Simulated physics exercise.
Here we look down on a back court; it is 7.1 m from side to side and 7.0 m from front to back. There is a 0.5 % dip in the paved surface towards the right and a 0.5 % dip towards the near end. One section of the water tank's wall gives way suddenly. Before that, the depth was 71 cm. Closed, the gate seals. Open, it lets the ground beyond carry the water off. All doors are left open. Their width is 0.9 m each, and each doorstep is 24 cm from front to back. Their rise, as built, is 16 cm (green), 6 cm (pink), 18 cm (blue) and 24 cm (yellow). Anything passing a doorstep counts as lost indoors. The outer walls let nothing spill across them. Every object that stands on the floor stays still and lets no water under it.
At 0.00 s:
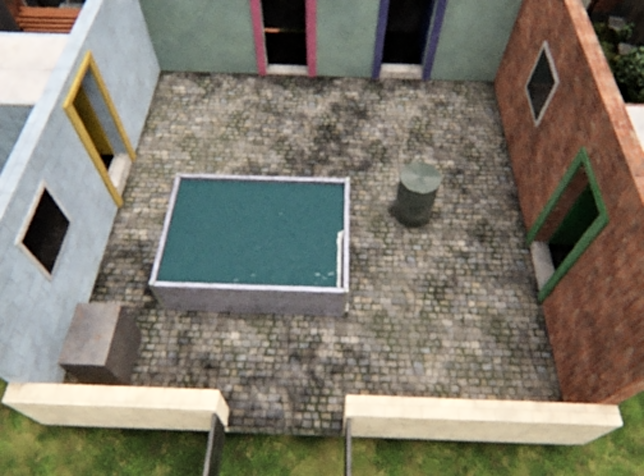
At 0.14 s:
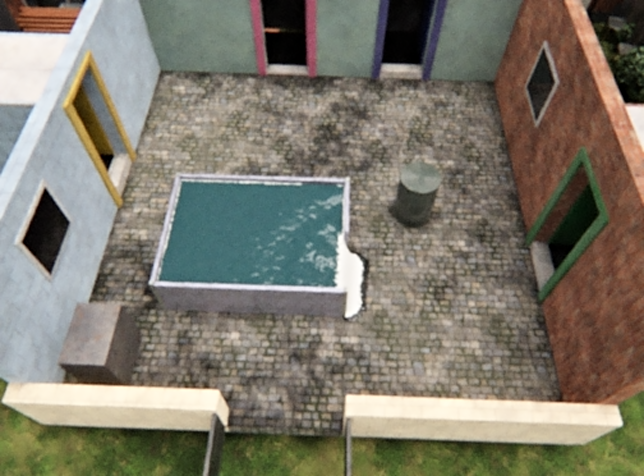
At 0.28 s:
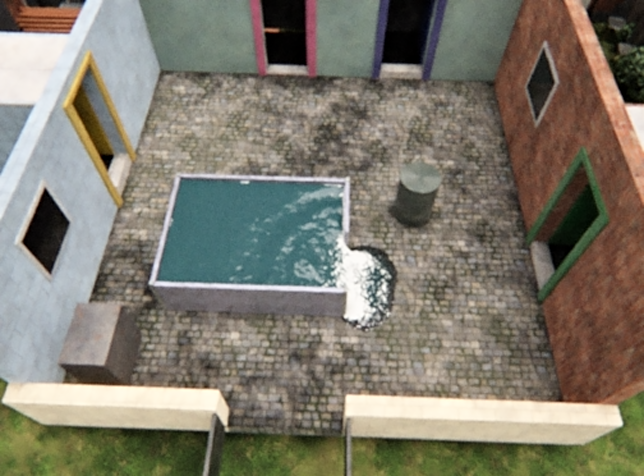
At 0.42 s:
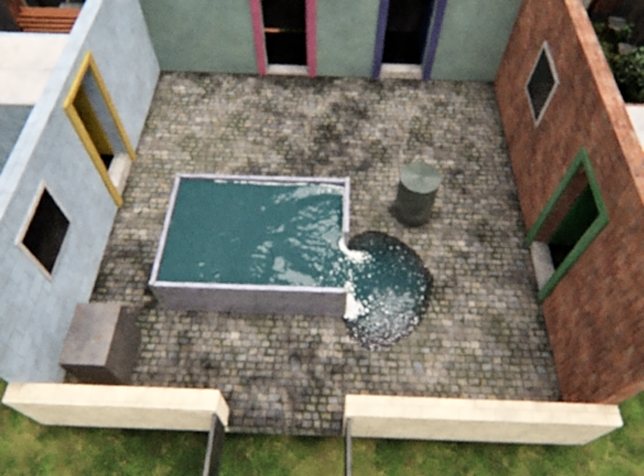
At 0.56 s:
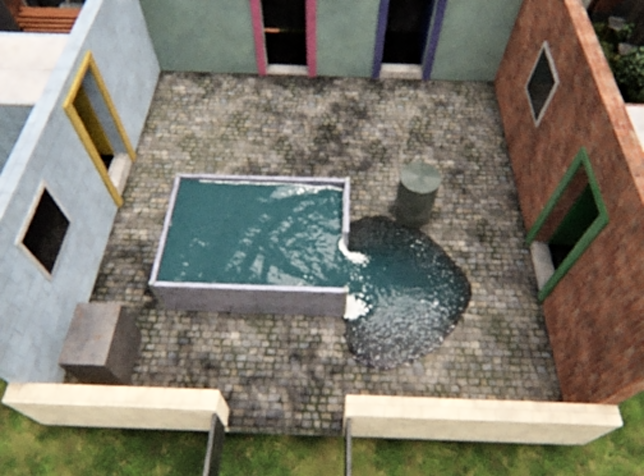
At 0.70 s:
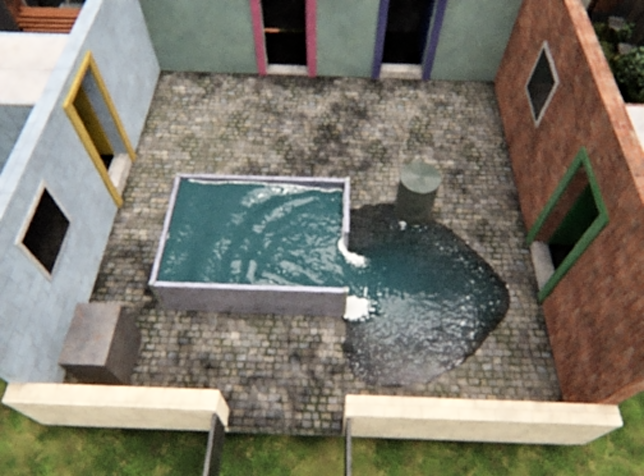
At first, a rectangular tank of blue-green water sits almost still in a walled, cobbled courtyard. Then white, foaming water bursts from its right side, and ripples spread across the tank. The dark pool outside widens steadily over the stones, reaching around the base of the barrel and nearing the green door.
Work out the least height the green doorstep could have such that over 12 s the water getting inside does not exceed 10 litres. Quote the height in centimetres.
The least height is about 27 cm.
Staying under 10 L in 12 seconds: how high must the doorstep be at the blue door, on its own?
For blue, a step near 10.5 cm.
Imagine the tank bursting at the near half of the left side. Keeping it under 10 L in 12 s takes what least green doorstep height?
About 7.0 centimetres.
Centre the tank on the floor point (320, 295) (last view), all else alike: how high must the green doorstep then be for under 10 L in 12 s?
About 27 cm.
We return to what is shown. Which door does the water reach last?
The yellow one comes last.
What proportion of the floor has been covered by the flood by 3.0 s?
Approximately 30 %.
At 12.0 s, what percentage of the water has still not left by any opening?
Some 92 %.
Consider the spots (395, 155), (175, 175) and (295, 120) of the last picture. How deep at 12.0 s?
Around 5 cm, 9 cm and 4 cm.
After 1.4 s water covers 25 % of the floor, deepest (40 cm) near (355, 296); 18 cm at the green door, 7 litres in over its 16 cm doorstep.
After 3.0 s water covers 30 % of the floor, deepest (32 cm) near (521, 272); 28 cm at the green door, 98 litres in over its 16 cm doorstep.
After 12.0 s water covers 95 % of the floor, deepest (12 cm) near (537, 420); 10 cm at the green door, 192 litres in over its 16 cm doorstep.
At the green door as built, the water arrived by 0.9 s and peaked near 30 cm at 2.2 s.
Run again over the same 12 s with other heights there, 47 litres in over 22.5 cm, 3 litres over 30 cm. The limit of 10 litres is kept from about 27 cm up.
